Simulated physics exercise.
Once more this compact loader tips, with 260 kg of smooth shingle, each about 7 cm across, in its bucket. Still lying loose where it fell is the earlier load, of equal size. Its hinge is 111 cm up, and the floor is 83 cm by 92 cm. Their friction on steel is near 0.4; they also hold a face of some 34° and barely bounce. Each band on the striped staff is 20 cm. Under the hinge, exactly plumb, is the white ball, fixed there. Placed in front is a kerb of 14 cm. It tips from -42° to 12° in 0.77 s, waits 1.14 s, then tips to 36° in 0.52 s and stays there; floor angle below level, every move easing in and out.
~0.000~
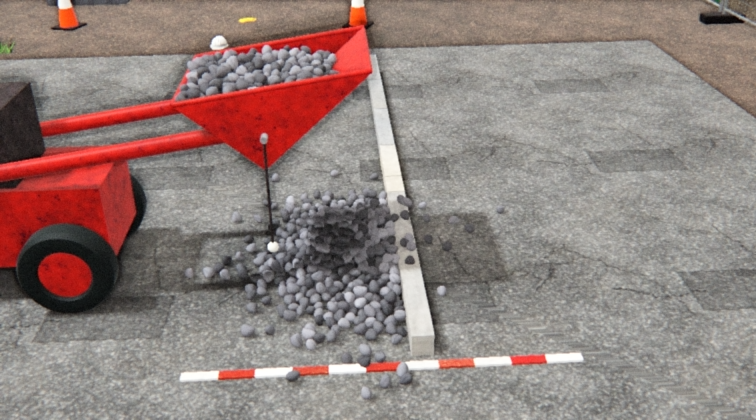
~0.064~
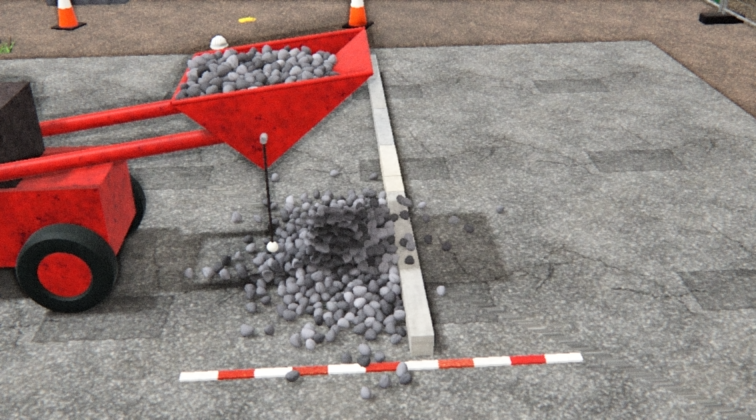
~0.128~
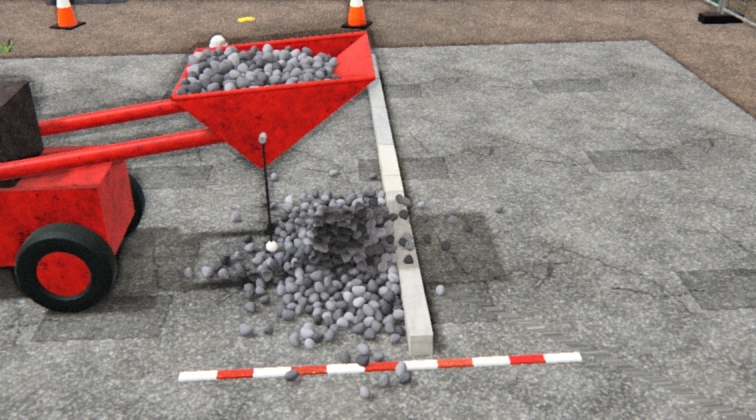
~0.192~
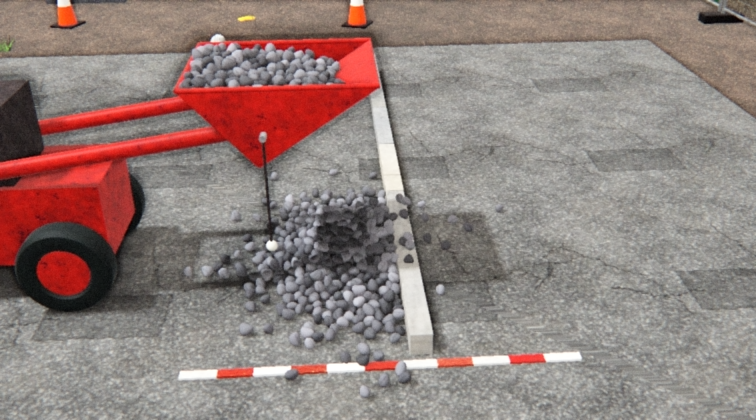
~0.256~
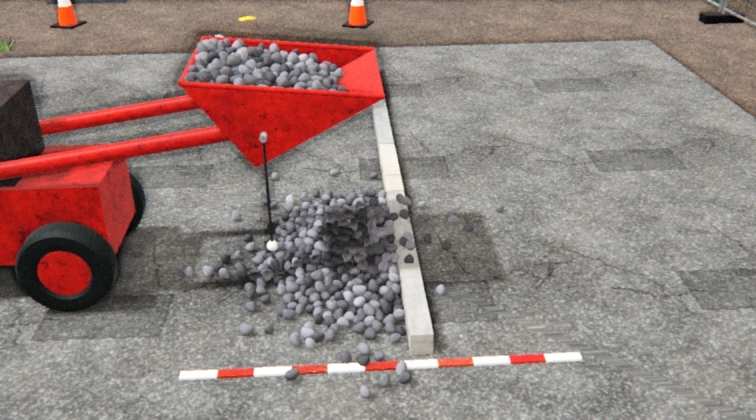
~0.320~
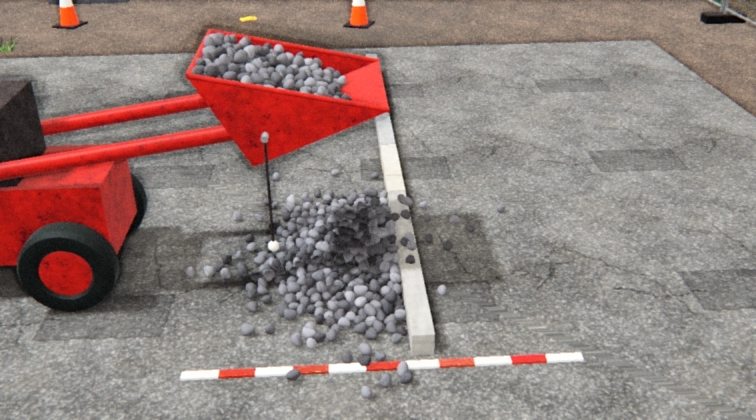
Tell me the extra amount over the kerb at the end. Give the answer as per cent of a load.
75 per cent.
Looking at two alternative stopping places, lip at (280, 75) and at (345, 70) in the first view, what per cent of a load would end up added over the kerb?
Some 5 percent first and 50 percent second.
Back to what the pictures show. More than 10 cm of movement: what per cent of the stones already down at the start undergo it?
Roughly 0 percent.
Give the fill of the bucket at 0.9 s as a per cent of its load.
Still inside: Some 100 %.
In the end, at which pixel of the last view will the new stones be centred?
Their middle is at about (440, 245).
After 0.6 s the floor is at 4°; in per cent of one load, 100 in the bucket, 98 on this side of the kerb, 1 over the kerb; the foremost stones are at (450, 230).
After 0.9 s the floor is at 12°; in per cent of one load, 100 in the bucket, 98 on this side of the kerb, 1 over the kerb; the foremost stones are at (450, 230).
After 2.9 s the floor is at 36°; in per cent of one load, 0 in the bucket, 136 on this side of the kerb, 63 over the kerb; the foremost stones are at (586, 242).
After 5.3 s the floor is at 36°; in per cent of one load, 0 in the bucket, 123 on this side of the kerb, 76 over the kerb; the foremost stones are at (586, 242). Net gain over the kerb, 75.
